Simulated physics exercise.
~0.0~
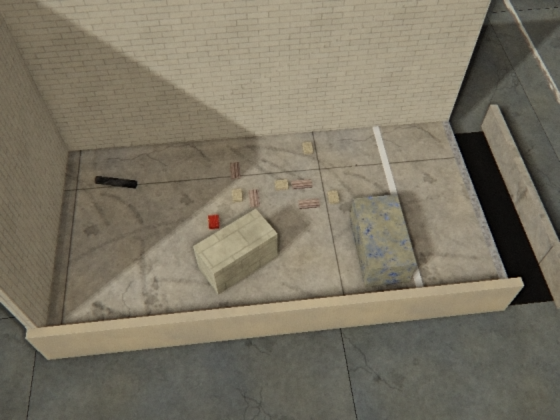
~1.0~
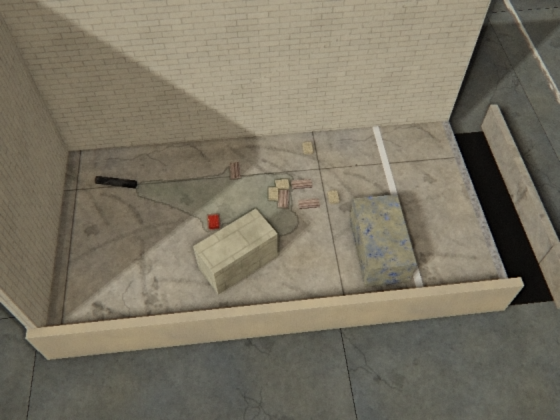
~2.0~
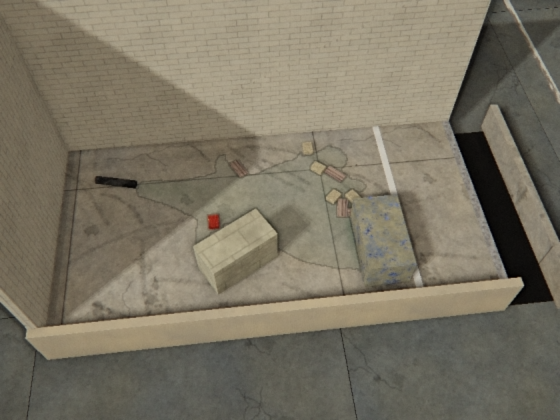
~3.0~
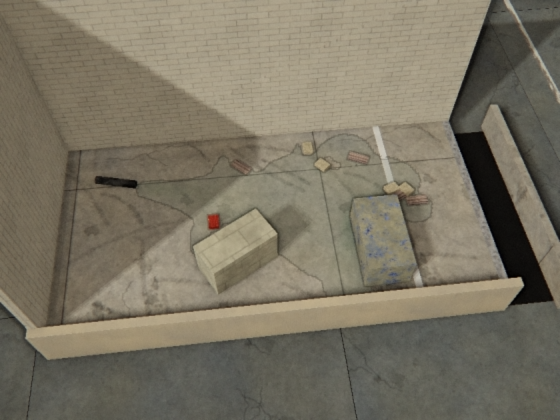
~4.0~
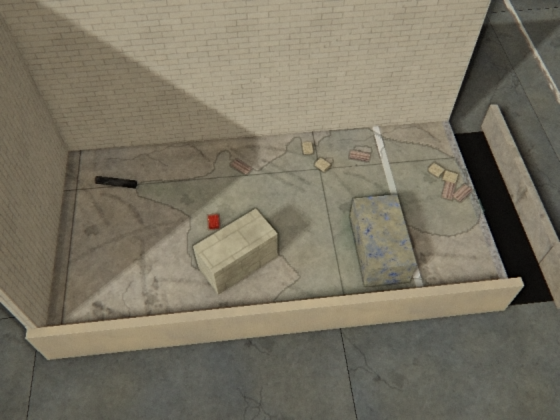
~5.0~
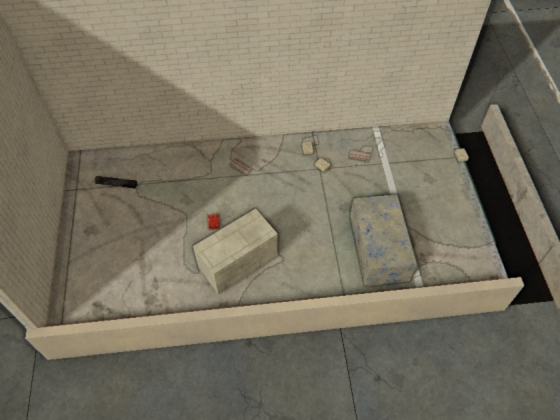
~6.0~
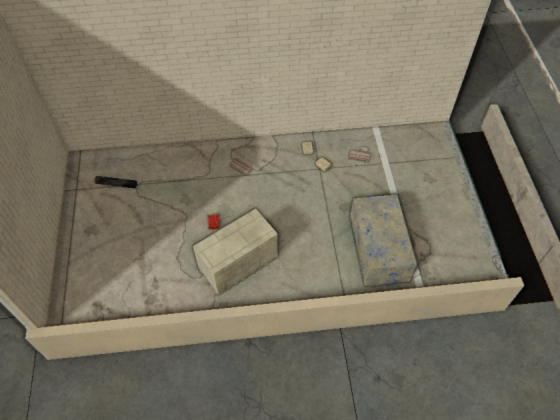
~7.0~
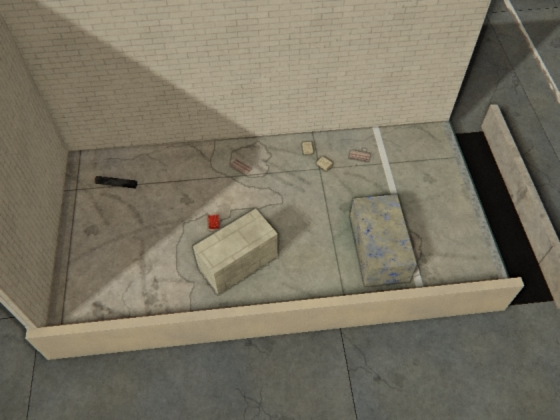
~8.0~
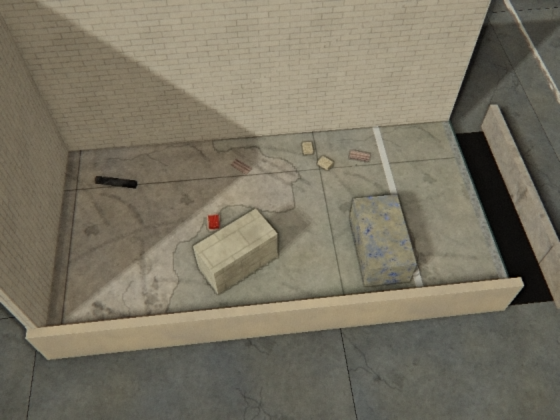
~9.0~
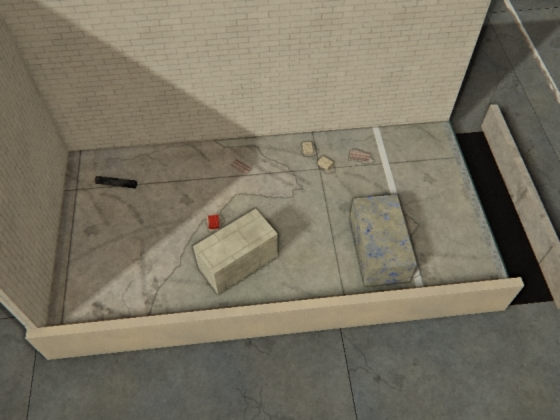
Water spreading across a walled floor, carrying some small blocks and boards rightward out of view while the red block stays put.
